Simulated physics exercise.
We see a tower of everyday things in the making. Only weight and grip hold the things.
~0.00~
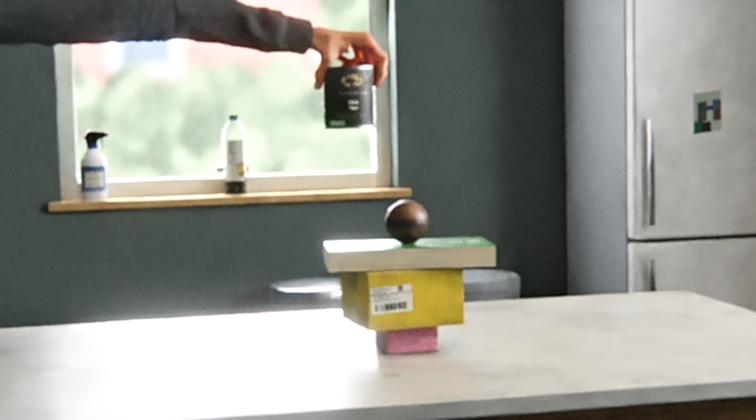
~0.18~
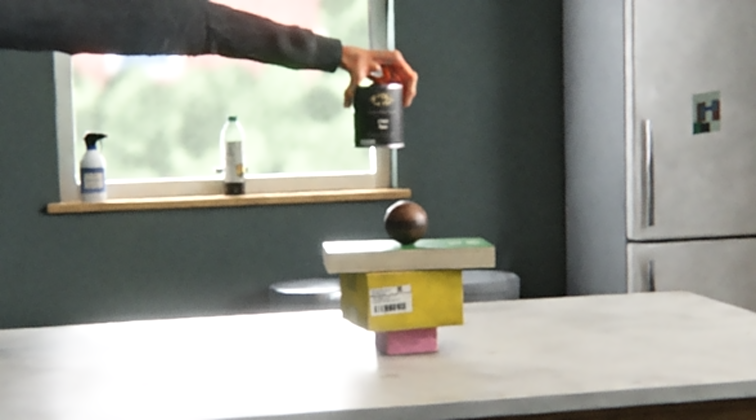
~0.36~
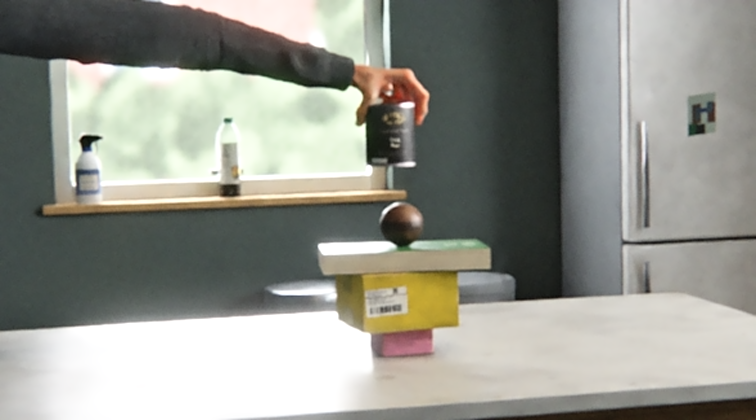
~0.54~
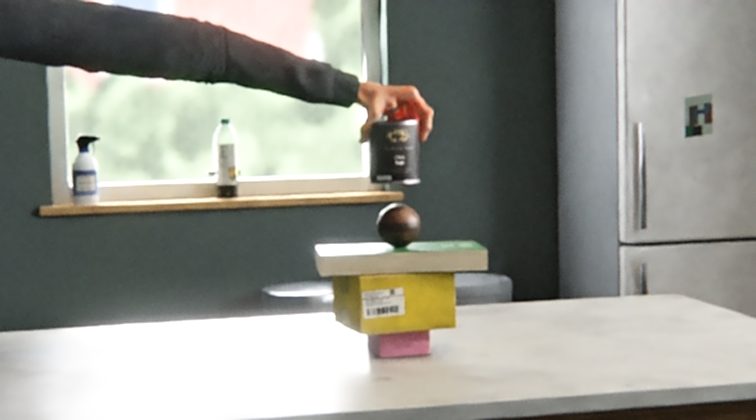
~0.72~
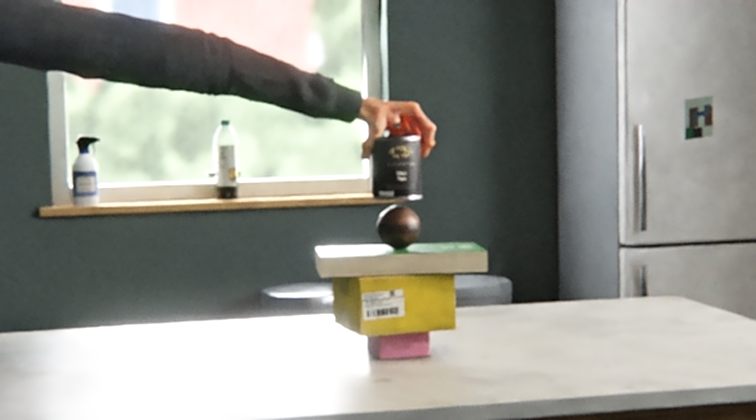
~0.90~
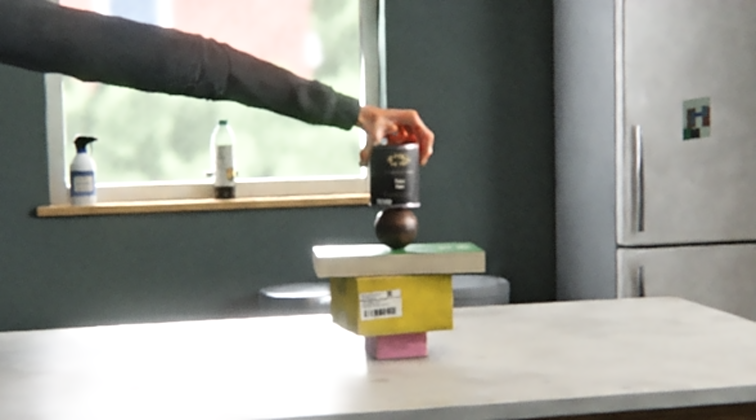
A hand in a dark sleeve holds a black pot above a small tower on a pale kitchen counter, seen from the front. A brown ball sits on a whitish slab over a yellow box and a pink block, with bottles on the windowsill at left and a fridge at right. The hand moves right and lowers the pot onto the ball, while the view shifts slightly.
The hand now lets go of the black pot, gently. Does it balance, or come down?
Here the pile loses its balance.
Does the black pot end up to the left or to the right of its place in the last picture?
It goes to the left.
After 1.50 s, black pot turned 47° from how it was put near (358, 190).
After 1.70 s, black pot now fallen.
After 1.80 s, things are still on the move.
After 2.10 s, as before.
In the end (4.0 s), fallen, black pot; the other 4 unmoved. At the end, from the last picture's camera, black pot near (233, 336). The pile comes apart.
